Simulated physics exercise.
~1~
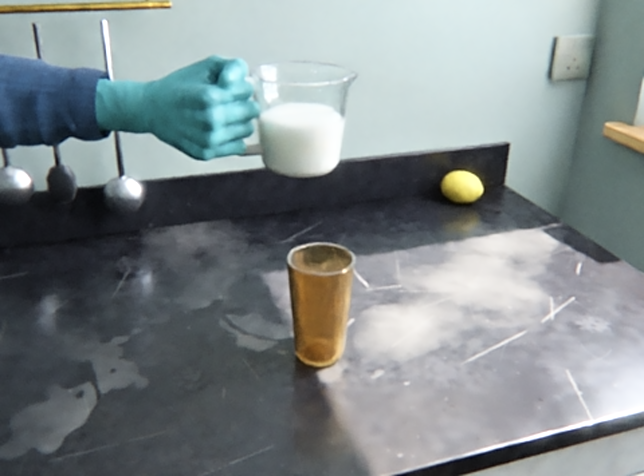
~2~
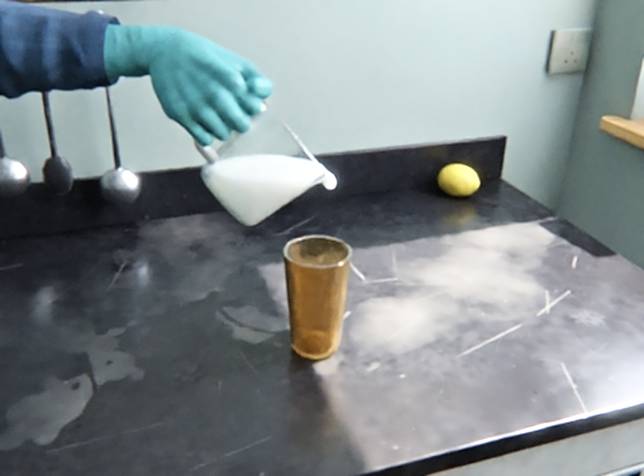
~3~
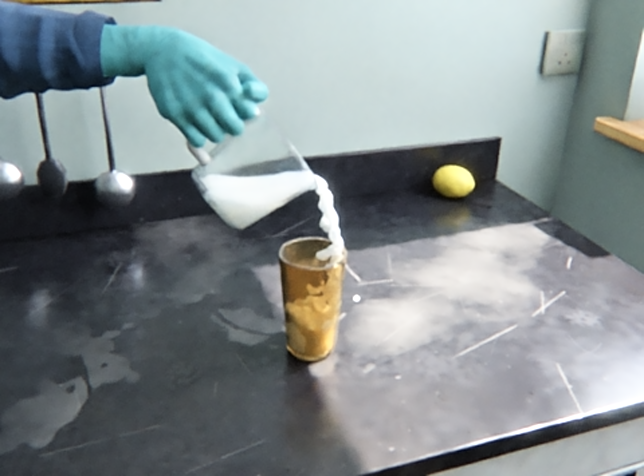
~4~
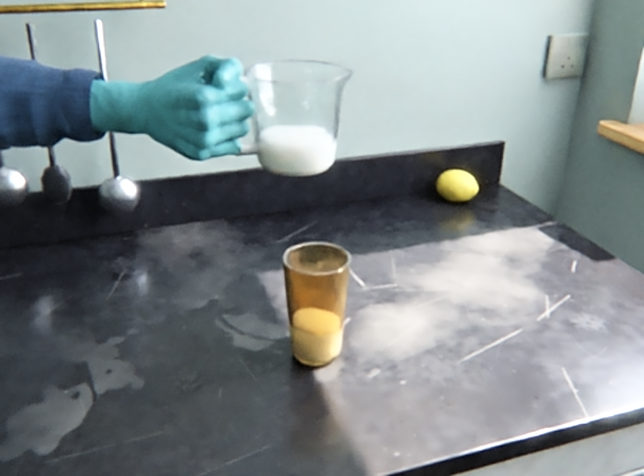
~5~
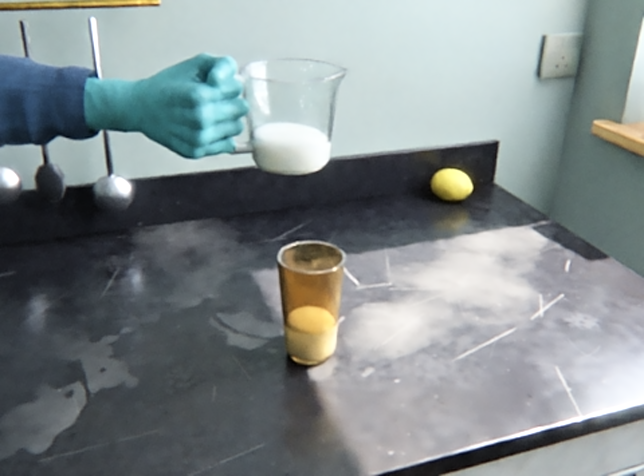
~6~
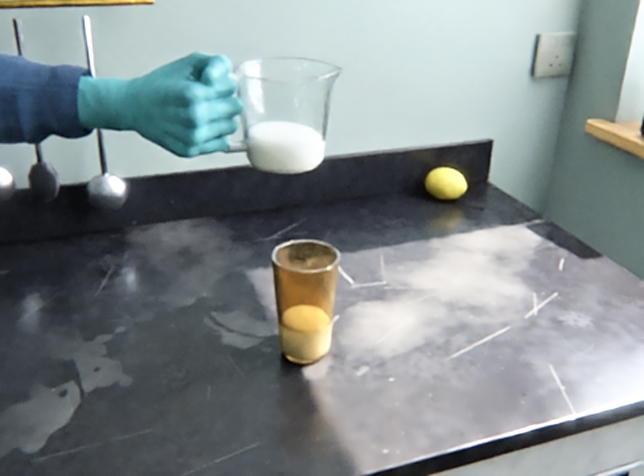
At the start, a hand in a teal glove holds a clear jug of white milk level above an empty, slim amber glass on a dark, scratched worktop, with a yellow lemon near the back. The hand tips the jug to the right, and the milk slides towards its lip. A wavy white stream then falls into the glass, with a few drops beside it. The hand brings the jug back level, stopping the pour. It ends with the glass partly filled and the jug, still holding some milk, held upright above the worktop.
